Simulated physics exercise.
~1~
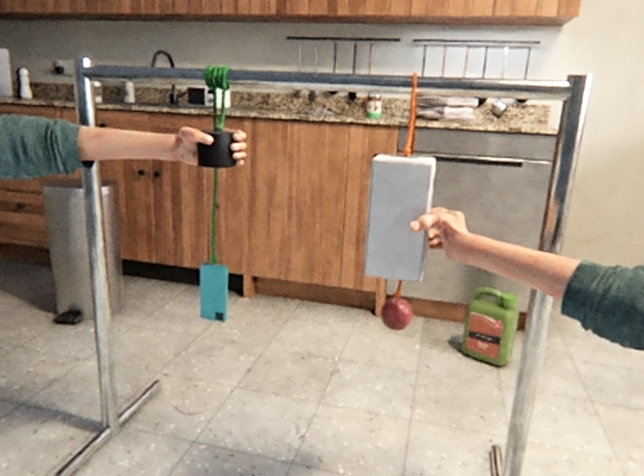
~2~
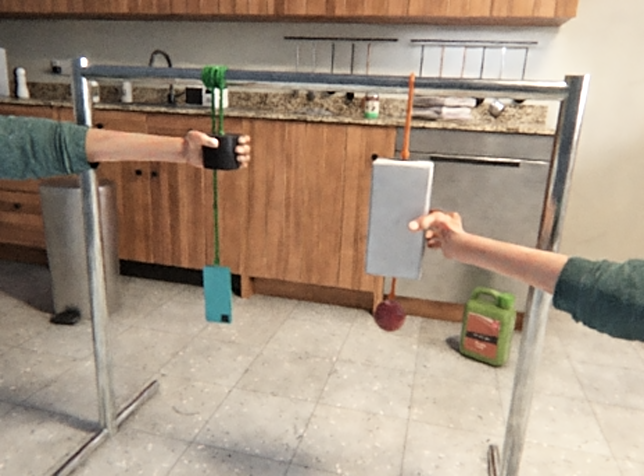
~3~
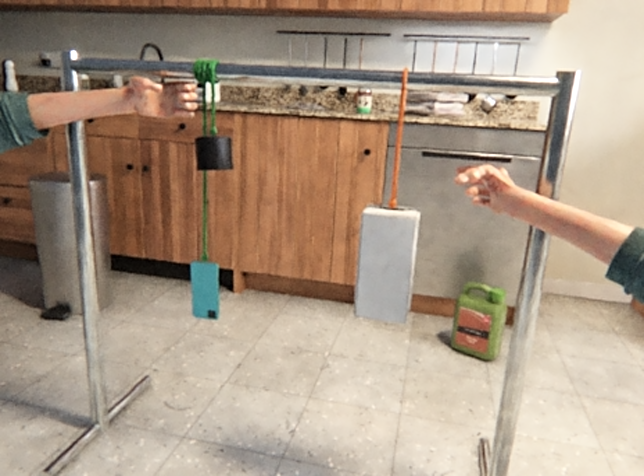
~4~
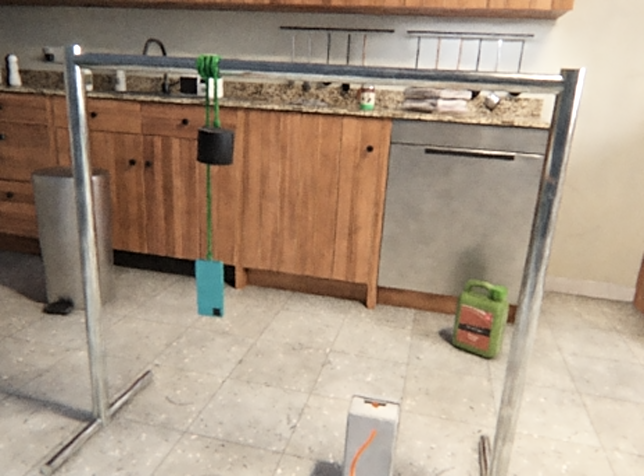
In a kitchen with wooden cabinets, a metal rail stands over the tiled floor with two cords looped across it. On the left, a hand holds a black cylinder on a green cord with a small teal block hanging below, while on the right another hand holds a white case on an orange cord above a small red ball. Both hands let go and draw back. The black cylinder stays hanging just beneath the rail, but the white case sinks, and the red ball is no longer in view. The case ends on the floor with the orange cord, while the cylinder still hangs.
